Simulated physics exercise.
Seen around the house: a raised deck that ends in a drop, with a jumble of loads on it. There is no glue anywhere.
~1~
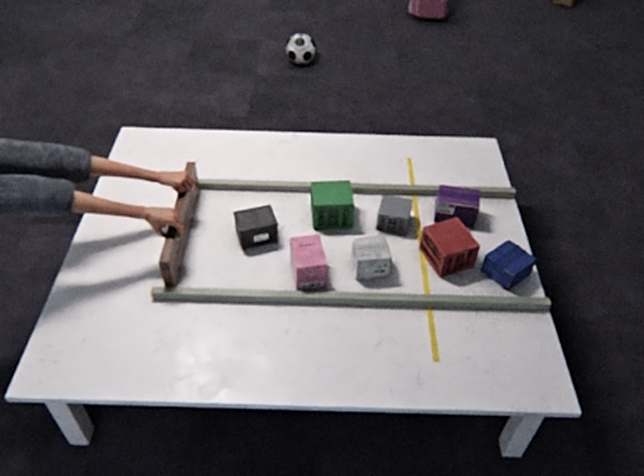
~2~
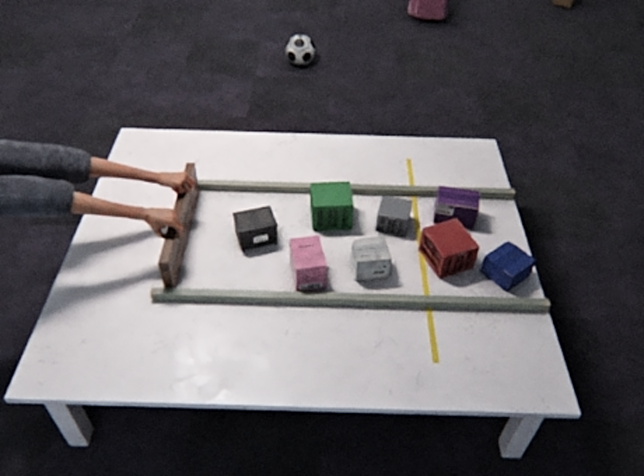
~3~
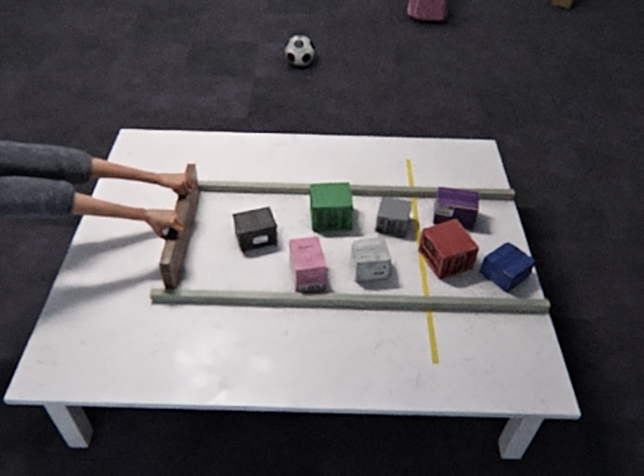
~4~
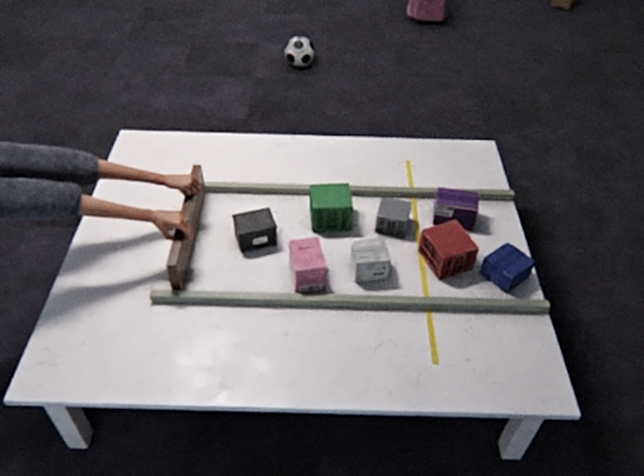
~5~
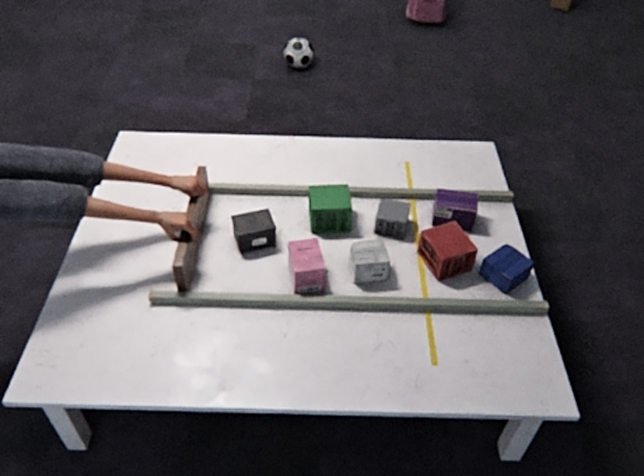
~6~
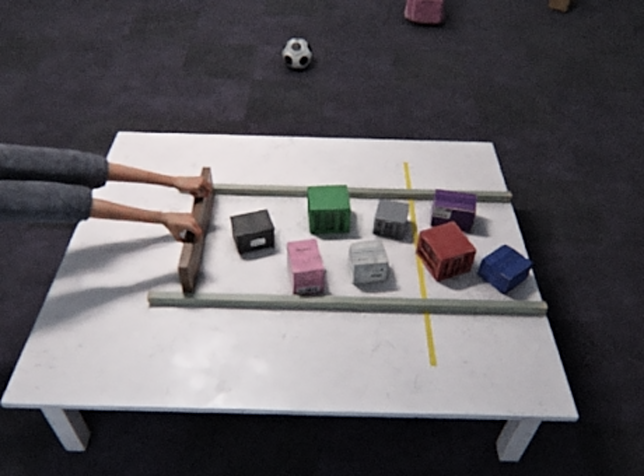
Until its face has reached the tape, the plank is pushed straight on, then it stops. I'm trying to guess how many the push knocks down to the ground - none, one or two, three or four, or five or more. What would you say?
Not one drops off.
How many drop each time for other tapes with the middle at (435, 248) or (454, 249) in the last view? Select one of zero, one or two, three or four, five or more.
For the first place I'd say 1 or 2, and for the second three to four.
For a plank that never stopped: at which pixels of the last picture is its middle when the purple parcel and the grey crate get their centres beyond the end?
(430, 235) and (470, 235), more or less.
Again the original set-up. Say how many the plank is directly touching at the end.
That number would be 3.
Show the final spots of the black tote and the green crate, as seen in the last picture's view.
Listed as asked: First (438, 240), and then (435, 213).
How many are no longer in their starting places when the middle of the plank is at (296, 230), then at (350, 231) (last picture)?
The count is 2 at the first point and 5 at the second.
Early on, none off yet; blue box at rest near (505, 269); purple parcel at rest near (453, 210); red crate at rest near (445, 251).
A while later, none off yet; blue box moving near (507, 269); purple parcel travelled a little near (466, 209); red crate travelled a little near (461, 249).
Finally, the number that fall off is zero.
